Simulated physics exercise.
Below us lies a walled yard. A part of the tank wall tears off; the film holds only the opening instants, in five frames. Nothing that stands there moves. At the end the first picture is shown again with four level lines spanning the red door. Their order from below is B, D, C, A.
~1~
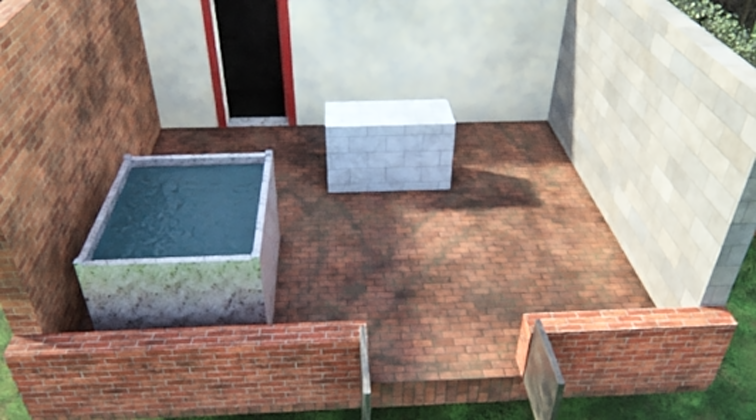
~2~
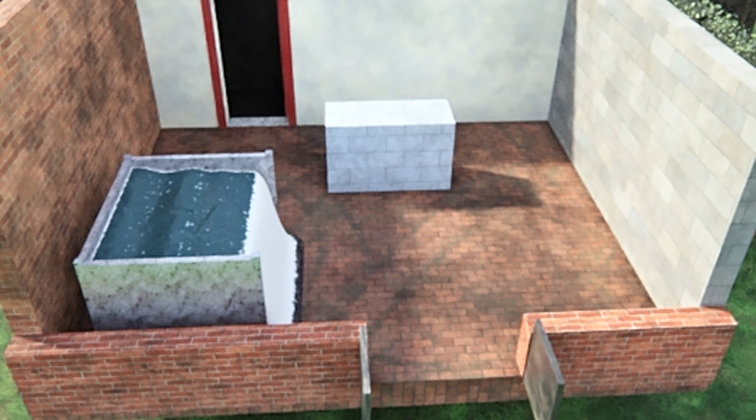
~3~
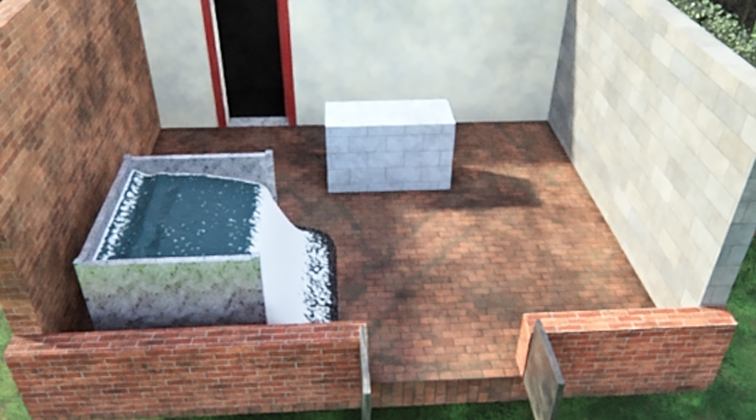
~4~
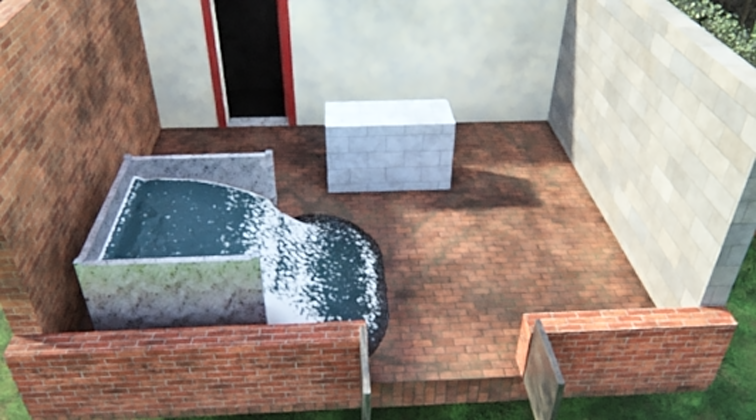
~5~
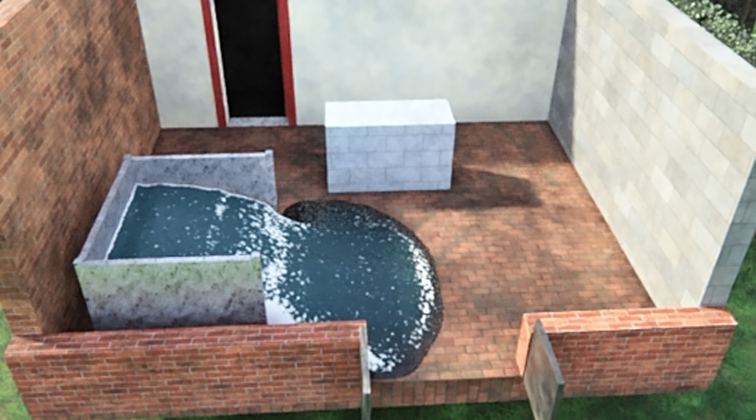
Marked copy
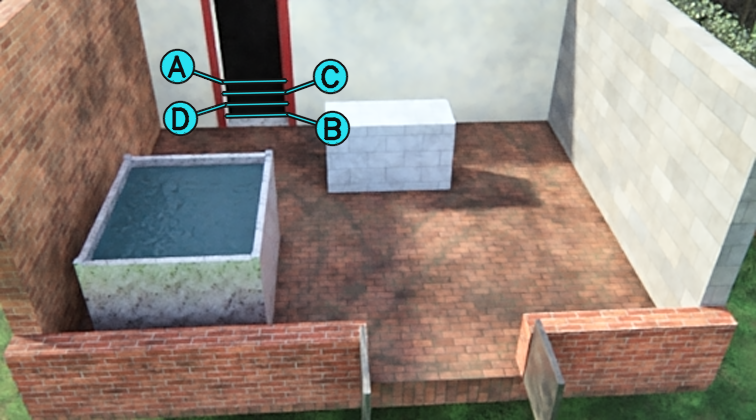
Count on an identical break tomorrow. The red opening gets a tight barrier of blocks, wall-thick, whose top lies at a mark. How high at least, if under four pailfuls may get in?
Use height B.
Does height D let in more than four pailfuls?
No, not at all.
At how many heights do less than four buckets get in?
All of them.
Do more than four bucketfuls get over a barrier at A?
No.
On the marked copy, A at (253, 81); B at (257, 115); C at (255, 92); D at (256, 104); from the bottom up B, D, C, A.
With A, nothing gets over.
With B, nothing gets over.
With C, nothing gets over.
With D, nothing gets over.
